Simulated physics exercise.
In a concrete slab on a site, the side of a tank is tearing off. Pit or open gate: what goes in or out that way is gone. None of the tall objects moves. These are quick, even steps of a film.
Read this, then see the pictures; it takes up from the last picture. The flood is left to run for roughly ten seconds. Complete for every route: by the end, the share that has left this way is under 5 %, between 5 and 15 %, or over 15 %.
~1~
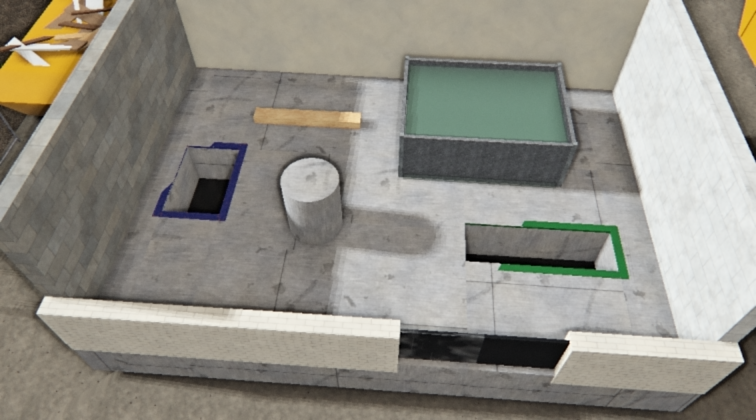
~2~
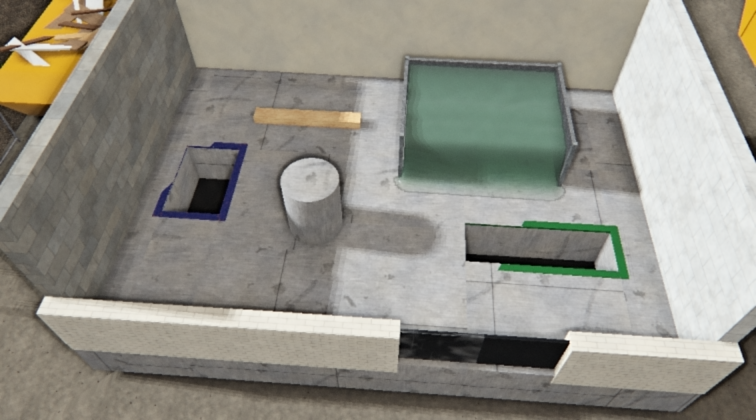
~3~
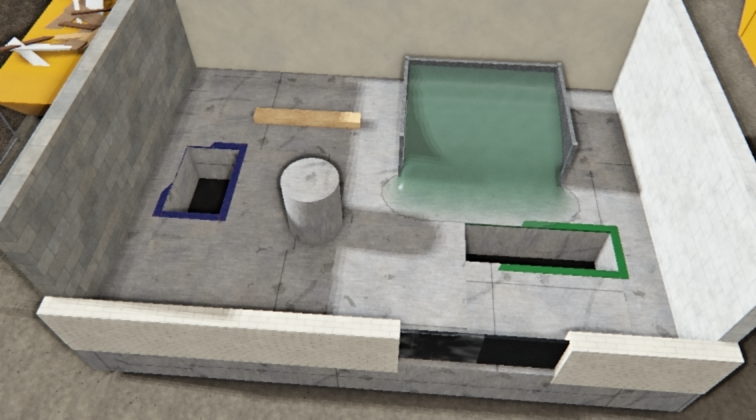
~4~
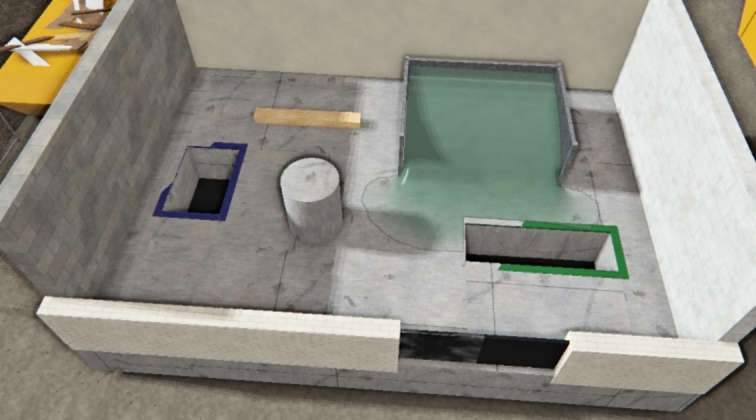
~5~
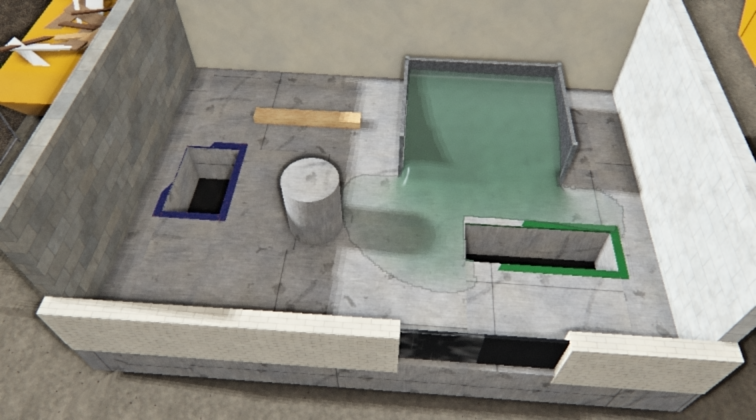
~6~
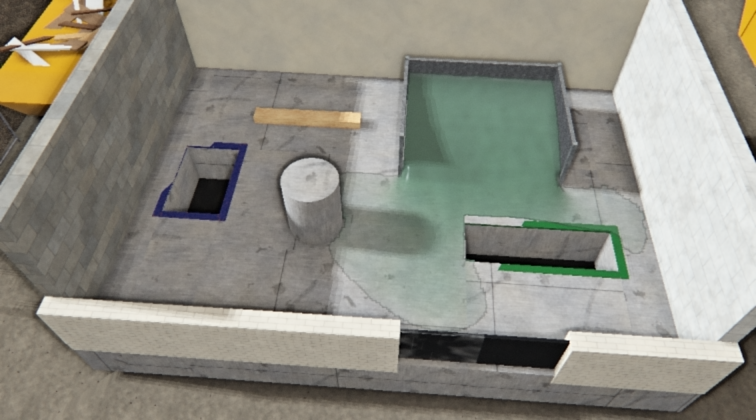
By the end, the share via the gate is under 5 %; the share via the blue pit is between 5 and 15 %; the share via the green pit is over 15 %.
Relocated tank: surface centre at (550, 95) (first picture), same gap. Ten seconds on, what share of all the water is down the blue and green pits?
Blue 4 %, green 75 %.
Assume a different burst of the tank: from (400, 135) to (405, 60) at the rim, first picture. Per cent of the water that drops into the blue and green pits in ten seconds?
Per cent: Blue 55, green 2.
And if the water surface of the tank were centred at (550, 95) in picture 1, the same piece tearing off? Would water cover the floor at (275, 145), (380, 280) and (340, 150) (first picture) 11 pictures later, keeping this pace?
Spot one unwetted, spot two wetted, spot three unwetted.
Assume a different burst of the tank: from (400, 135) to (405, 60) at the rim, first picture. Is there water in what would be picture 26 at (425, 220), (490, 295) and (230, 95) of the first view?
Well, the first is missed by the spill, the next missed by the spill, the last hit by the spill.
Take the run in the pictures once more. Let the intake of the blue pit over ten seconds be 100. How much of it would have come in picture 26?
About 5 %.
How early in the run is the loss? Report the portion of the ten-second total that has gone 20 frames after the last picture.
Roughly 70 %.
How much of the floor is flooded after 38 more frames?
My estimate is roughly 65 percent.
A moment on, water covers 30 % of the floor; the gate 0 %, the blue pit 0 %, the green pit 27 %.
Next, water covers 40 % of the floor; the gate 0 %, the blue pit 0 %, the green pit 42 %.
Then, water covers 55 % of the floor; the gate 0 %, the blue pit 0 %, the green pit 53 %.
Later, water covers 65 % of the floor; the gate 0 %, the blue pit 5 %, the green pit 62 %.
In the end, water covers 75 % of the floor; the gate 0 %, the blue pit 8 %, the green pit 69 %.
